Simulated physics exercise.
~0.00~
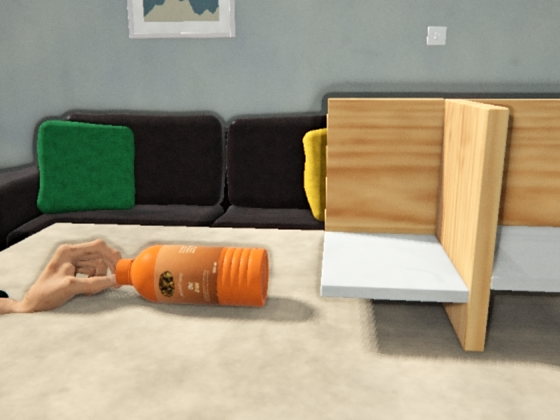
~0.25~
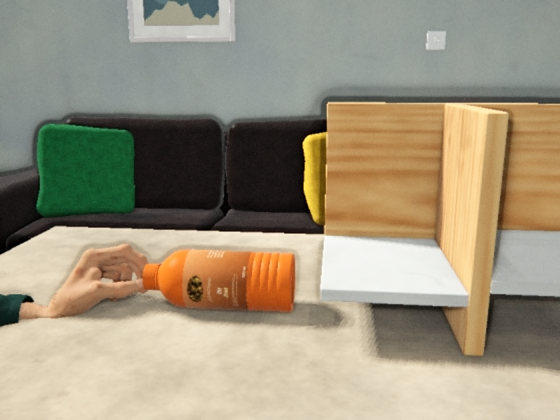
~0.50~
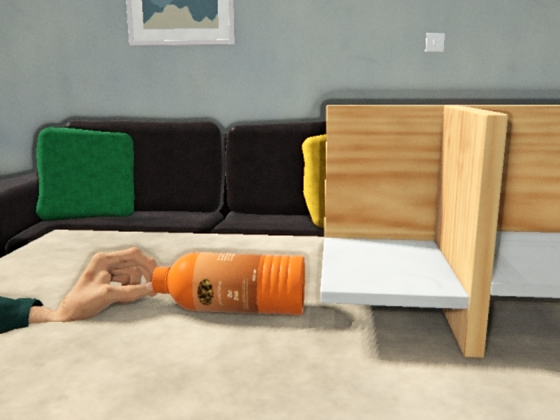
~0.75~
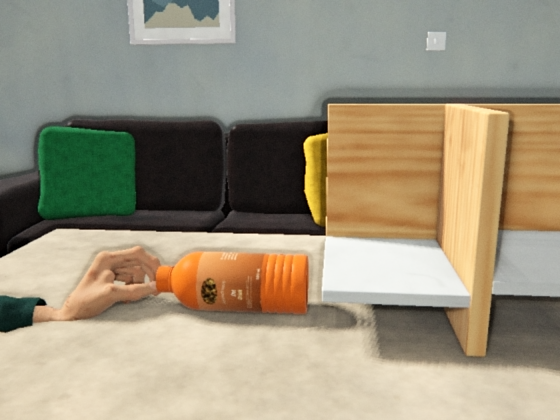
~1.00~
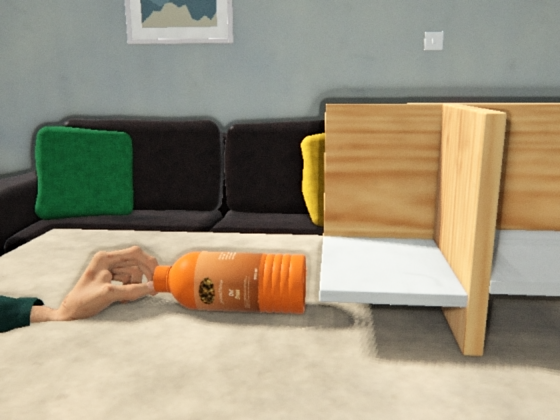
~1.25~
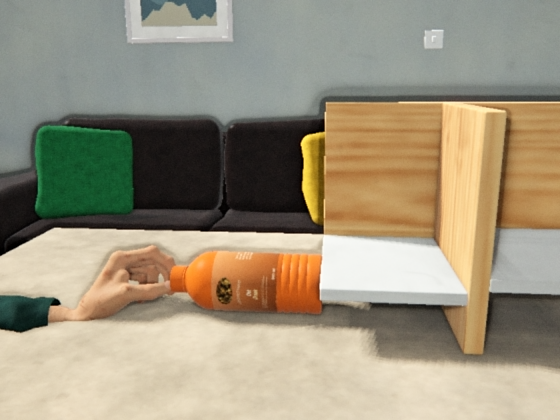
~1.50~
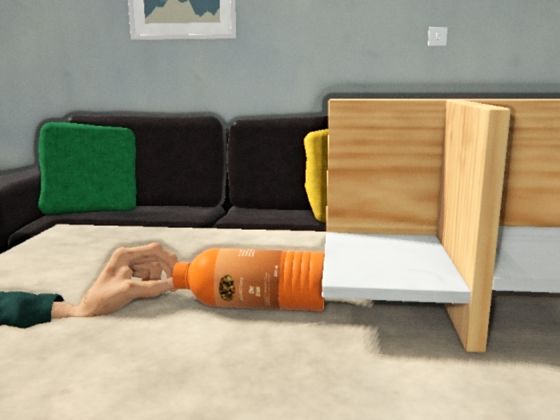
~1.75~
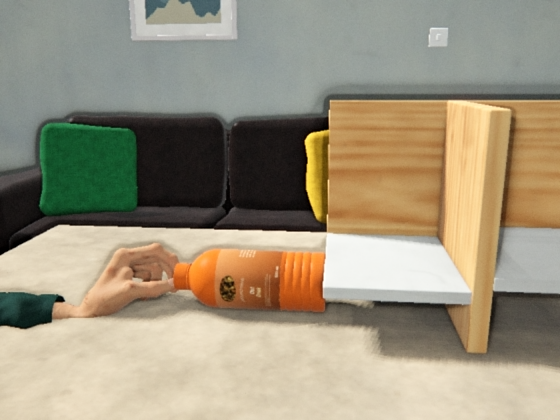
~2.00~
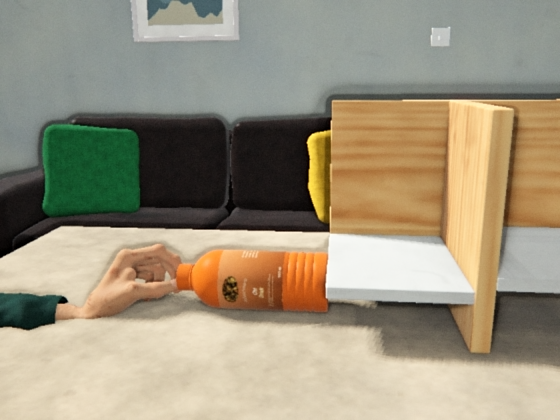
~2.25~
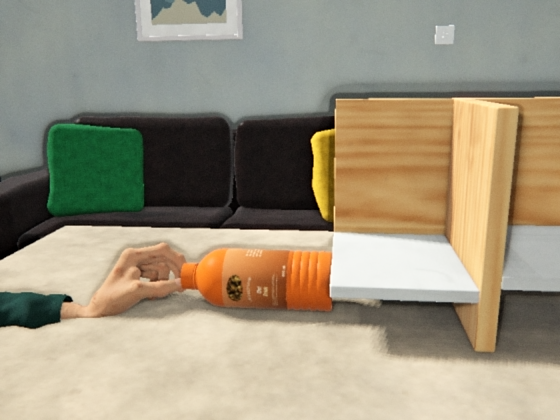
An orange bottle lies on its side on a pale tabletop, a hand at its cap on the left, seen from the front by a slightly swaying camera. At right stands a wooden unit with a low white shelf and an upright panel, while behind are a black sofa with green and yellow cushions and a grey wall. The hand pushes the bottle right, pauses just short of the shelf, then slides it a little farther. Its base meets the shelf's edge and catches, too tall to pass under. It rests there, the hand still at the cap.
